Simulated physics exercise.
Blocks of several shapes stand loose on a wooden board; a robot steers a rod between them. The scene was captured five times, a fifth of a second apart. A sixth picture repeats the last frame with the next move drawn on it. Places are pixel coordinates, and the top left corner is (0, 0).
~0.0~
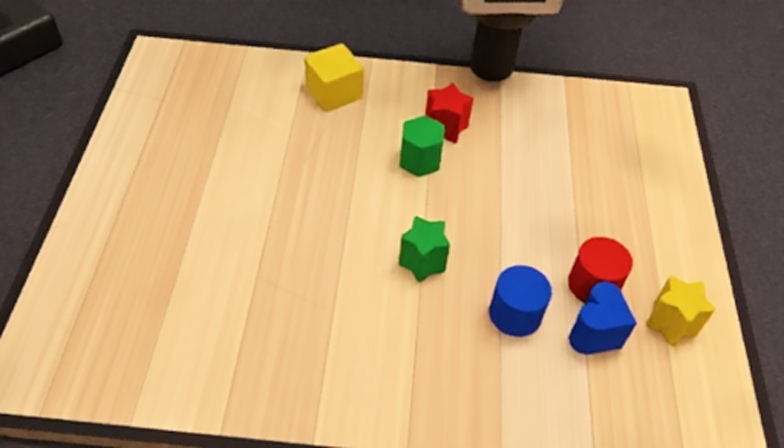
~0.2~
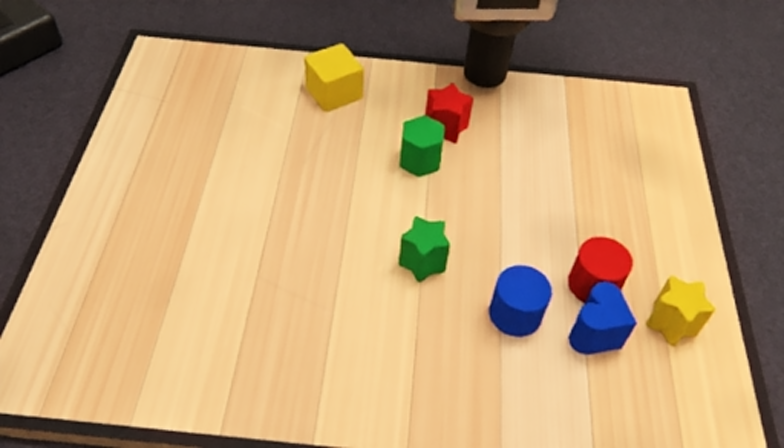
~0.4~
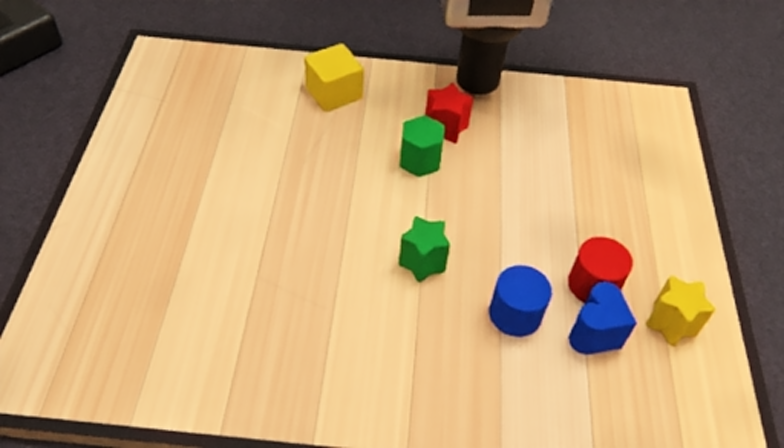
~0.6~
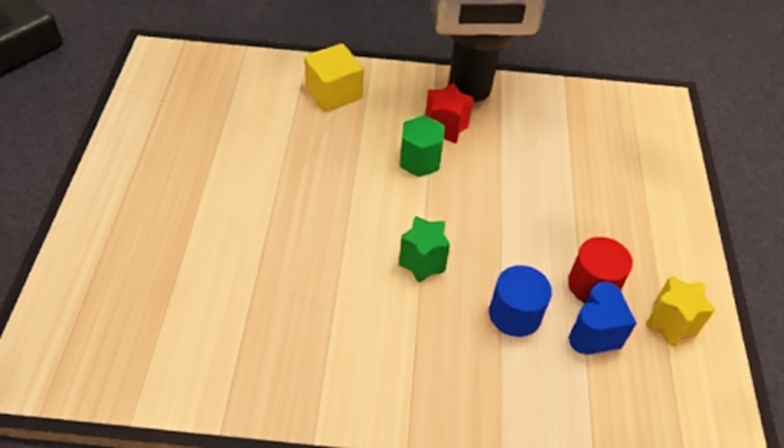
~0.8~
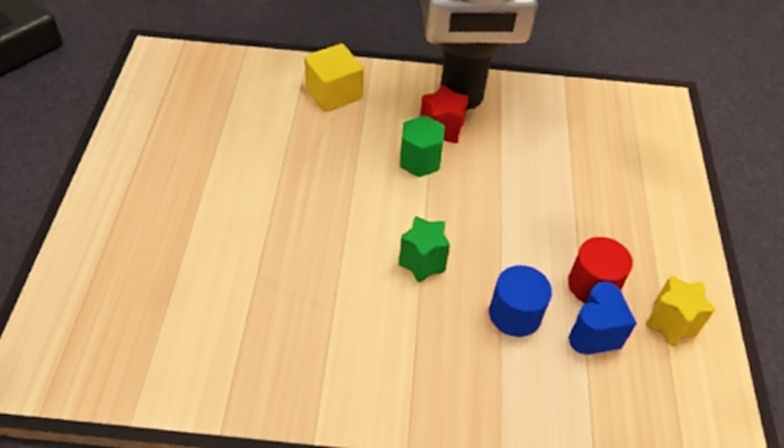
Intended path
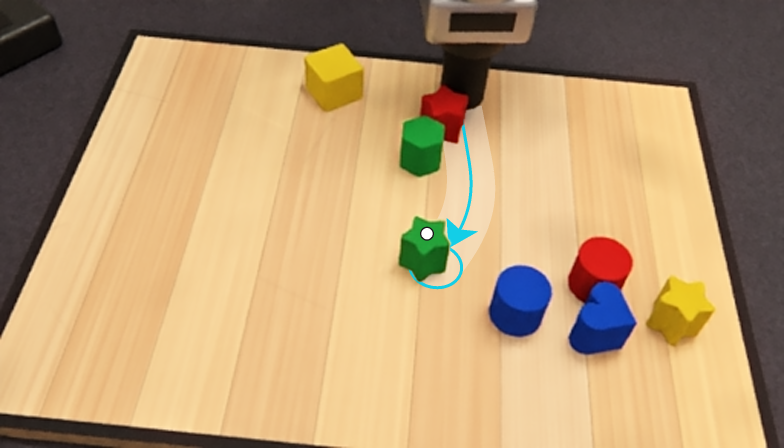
On a wooden board, a robot's rod moves down-left and slightly nudges the red star left.
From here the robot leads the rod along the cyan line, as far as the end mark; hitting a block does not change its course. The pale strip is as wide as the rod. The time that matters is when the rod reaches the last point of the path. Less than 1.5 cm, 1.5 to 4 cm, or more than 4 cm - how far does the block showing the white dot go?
Result: 1.5-4 cm.
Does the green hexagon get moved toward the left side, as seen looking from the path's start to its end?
Answer: No.
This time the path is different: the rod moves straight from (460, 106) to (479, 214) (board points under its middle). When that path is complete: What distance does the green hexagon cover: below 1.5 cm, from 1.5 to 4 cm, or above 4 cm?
Once the path ends, it will sit 1.5 to 4 cm from where it is now.
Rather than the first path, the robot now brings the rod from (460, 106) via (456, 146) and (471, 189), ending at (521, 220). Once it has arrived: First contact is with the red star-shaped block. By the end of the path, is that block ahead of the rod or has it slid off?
It ends up beside or behind the rod.
The line goes from (460, 106) via (468, 156) and (467, 211), ending at (436, 266); the dot is on the green star-shaped block.
The first path, step by step. One third of the way, rod (470, 146); green hexagon (402, 144), turned 30° anticlockwise; red star-shaped block (431, 122), turned 60° clockwise.
Two thirds of the way, rod (469, 203); green hexagon (400, 144), turned 35° anticlockwise; red star-shaped block (433, 124), turned 70° clockwise.
At the end, rod (437, 256); green hexagon (400, 144), turned 35° anticlockwise; green star-shaped block (396, 258), turned 35° clockwise; red star-shaped block (433, 124), turned 70° clockwise; blue circular block unmoved.
